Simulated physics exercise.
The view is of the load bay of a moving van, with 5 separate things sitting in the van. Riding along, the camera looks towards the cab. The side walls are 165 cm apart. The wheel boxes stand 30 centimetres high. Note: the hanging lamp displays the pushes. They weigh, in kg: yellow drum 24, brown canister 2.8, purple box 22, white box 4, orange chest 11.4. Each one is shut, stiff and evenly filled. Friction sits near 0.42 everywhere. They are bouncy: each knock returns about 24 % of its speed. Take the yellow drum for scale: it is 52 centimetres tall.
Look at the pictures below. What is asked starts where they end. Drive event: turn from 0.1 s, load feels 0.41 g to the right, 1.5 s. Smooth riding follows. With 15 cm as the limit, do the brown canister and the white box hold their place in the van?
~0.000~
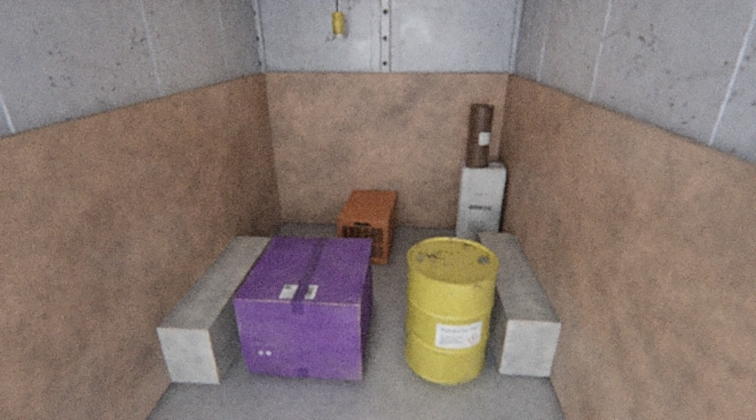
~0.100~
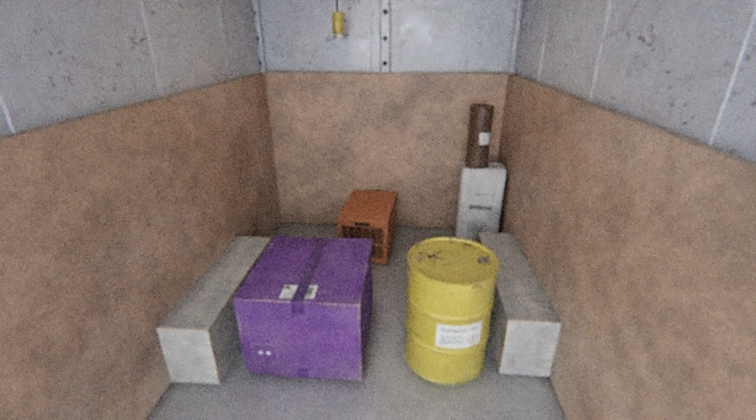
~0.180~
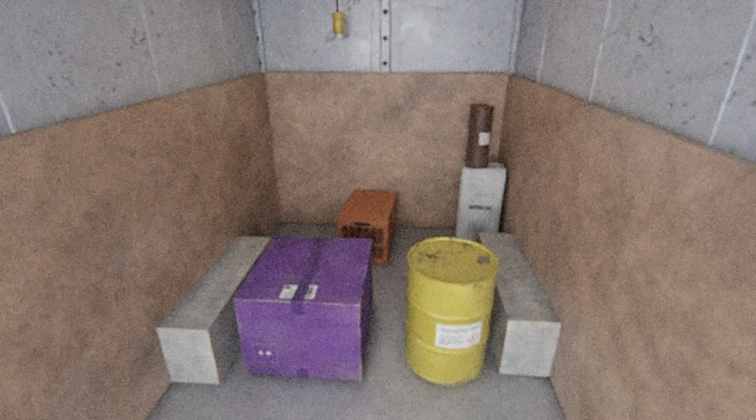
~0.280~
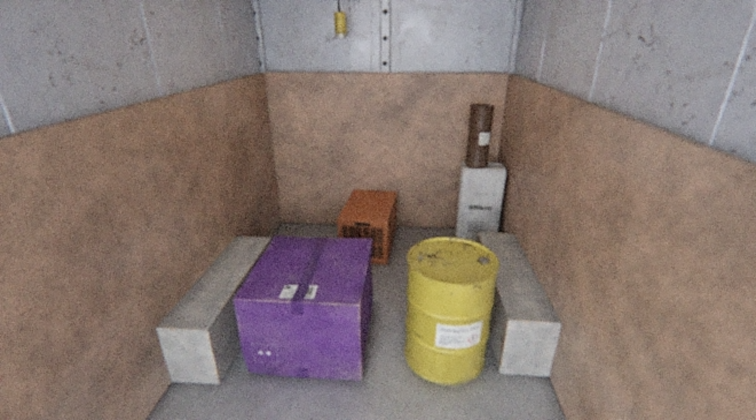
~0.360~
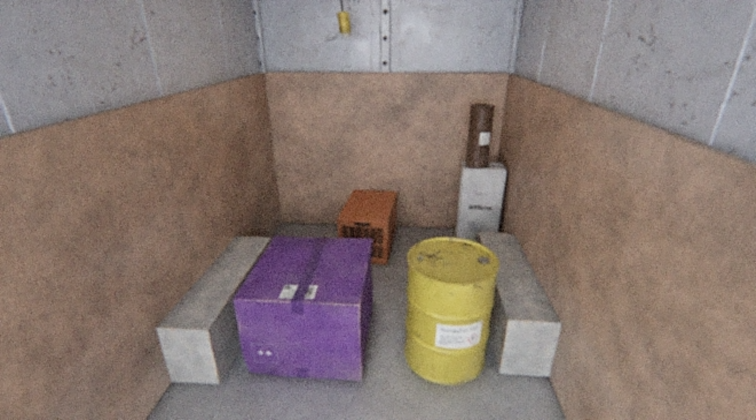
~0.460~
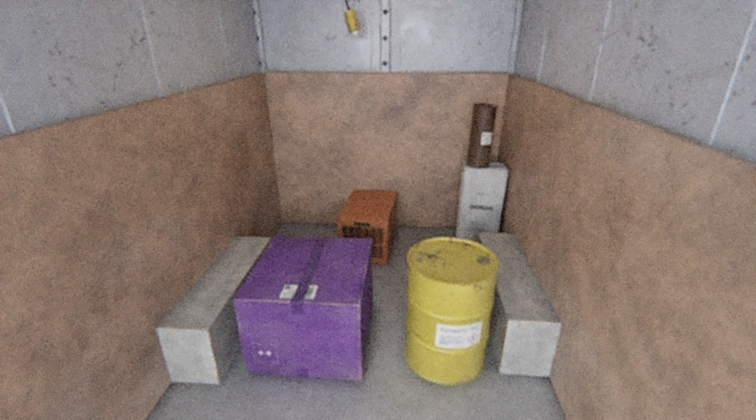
Outcome: The brown canister maintains its position; the white box maintains its position.
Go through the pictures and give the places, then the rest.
The first picture shows no push; brown canister (479, 136); white box (478, 209).
The second picture shows no push; orange chest (370, 224); yellow drum (448, 308).
The third picture shows load feels 0.13 g right; purple box (314, 302); orange chest (370, 224).
The fourth picture shows load feels 0.30 g right; yellow drum (448, 308); purple box (314, 302).
The fifth picture shows load feels 0.41 g right; orange chest (370, 224); yellow drum (448, 308).
The sixth picture shows load feels 0.41 g right; brown canister (482, 136); white box (479, 209).
By 0.66 s, load feels 0.41 g right; brown canister tilted 9° near (492, 135).
By 1.86 s, no push; brown canister tilted 7° near (486, 135).
By 2.36 s, no push; brown canister 4 cm from its spot near (485, 135).
When it is over (3.2 s), all 5 within 15 cm of the start. In the last view, brown canister near (483, 136), white box near (479, 209).
